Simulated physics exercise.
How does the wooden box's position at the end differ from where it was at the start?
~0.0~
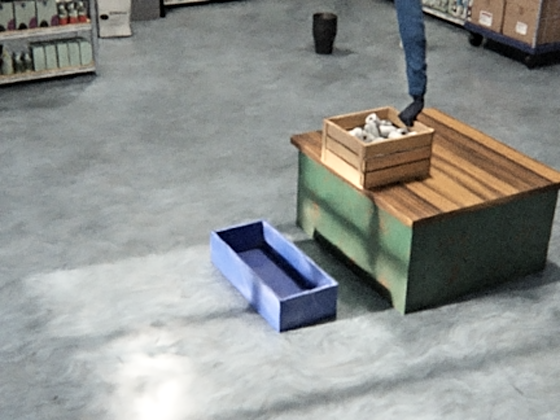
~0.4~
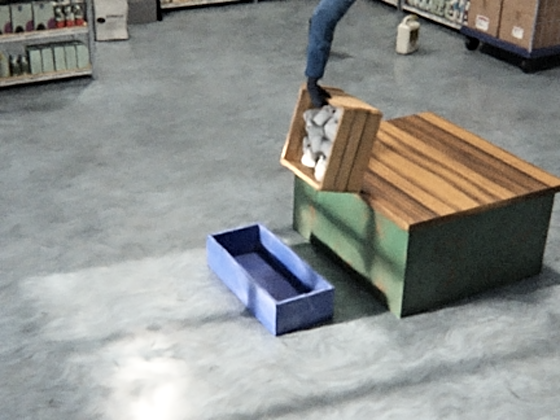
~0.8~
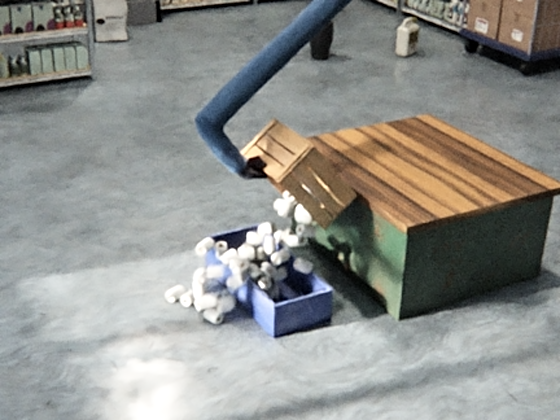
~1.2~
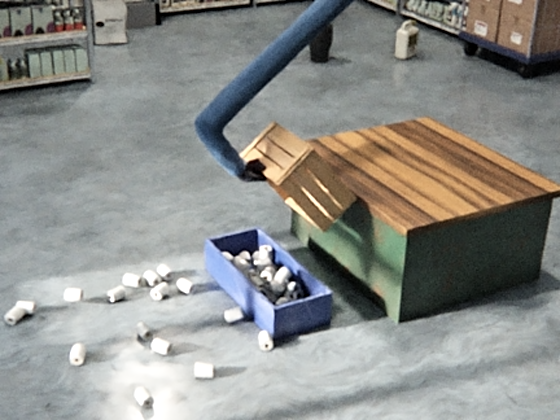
At the start the wooden box sits upright on top of the bench. By the end it is farther left and slightly lower, held tipped over beside the bench's left edge, above the blue trough.
